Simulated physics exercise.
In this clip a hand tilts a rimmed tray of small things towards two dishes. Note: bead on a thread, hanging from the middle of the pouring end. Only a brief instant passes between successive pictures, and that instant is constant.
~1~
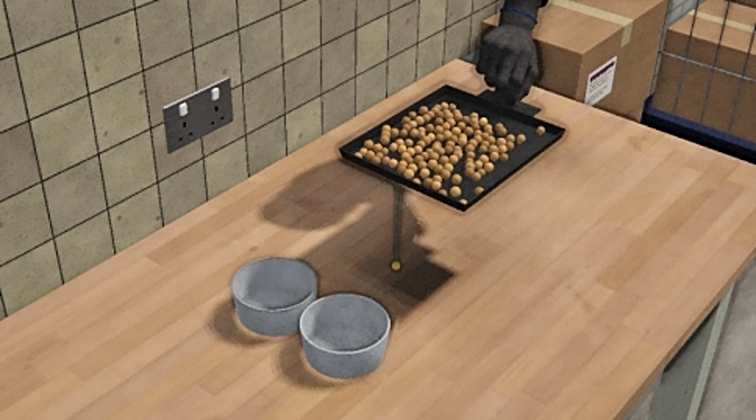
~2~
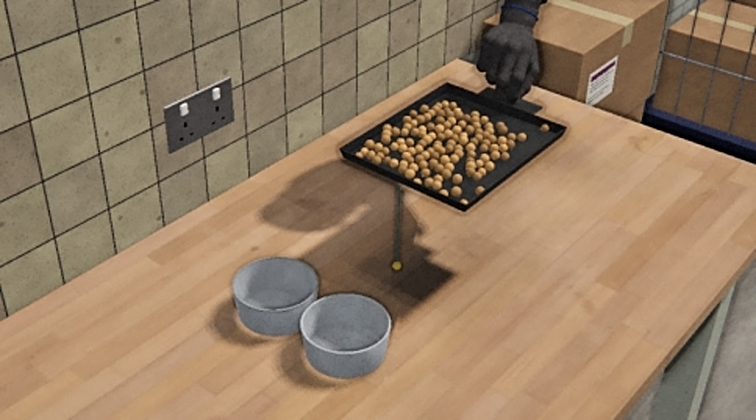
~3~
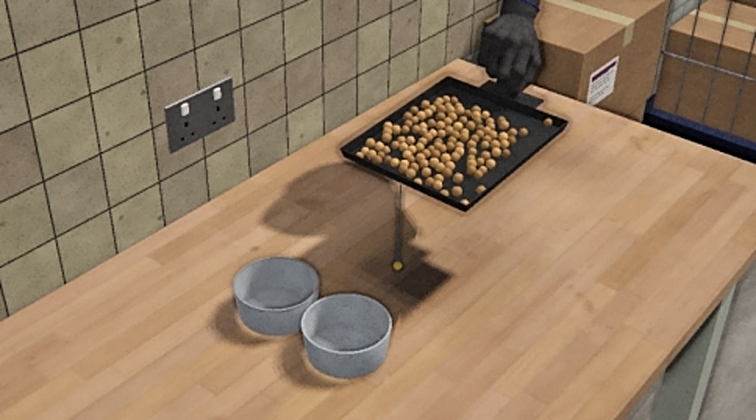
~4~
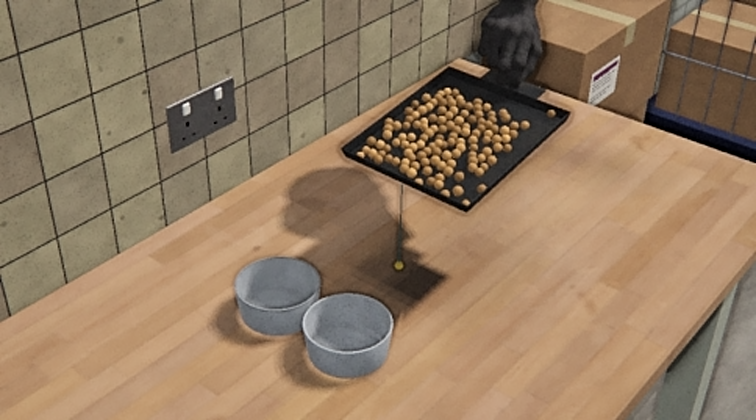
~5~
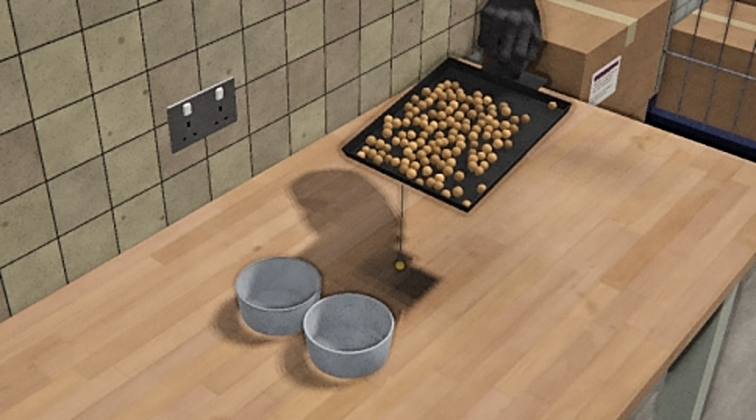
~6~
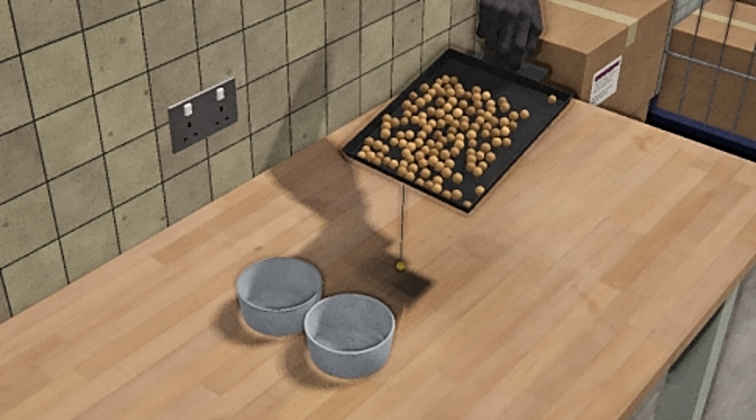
The clip shows a gloved hand holding a dark rimmed tray of round wooden beads above a wooden worktop with two grey dishes, gradually raising its far end so the tray tilts towards them while the beads shift slightly.
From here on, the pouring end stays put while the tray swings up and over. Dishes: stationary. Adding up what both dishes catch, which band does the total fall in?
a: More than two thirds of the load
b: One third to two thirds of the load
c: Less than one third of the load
c, less than one third of the load.
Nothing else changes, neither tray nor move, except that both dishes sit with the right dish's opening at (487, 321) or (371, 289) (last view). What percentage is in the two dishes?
30 % and 50 %.
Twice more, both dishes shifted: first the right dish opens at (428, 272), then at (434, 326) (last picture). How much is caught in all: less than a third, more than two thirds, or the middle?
Spot one, under a third; spot two, more than two thirds.
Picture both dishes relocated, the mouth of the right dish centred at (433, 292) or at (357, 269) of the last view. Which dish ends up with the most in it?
Run 1: The one on the right side. Run 2: The one on the right side.
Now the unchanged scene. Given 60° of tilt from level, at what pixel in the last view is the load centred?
Somewhere about (411, 166).
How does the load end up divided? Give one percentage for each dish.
Left dish around 0, right dish around 0, both in a hundred.
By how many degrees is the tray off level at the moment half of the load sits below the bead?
Somewhere near 85 degrees, I'd say.
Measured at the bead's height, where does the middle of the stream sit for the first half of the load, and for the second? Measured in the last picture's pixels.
Earlier half at (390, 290), later half at (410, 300).
Soon, tray tipped steeply; most on the tray; a stray few in the left dish; a small part in the air.
A while on, tray tipped right over; a stray few in the right dish; most outside both; a small part in the air.
Towards the end, tray tipped past a quarter turn; a small part in the right dish; nearly all outside both.
Finally, tray tipped past a quarter turn; a small part in the right dish; none in the left dish; nearly all outside both.
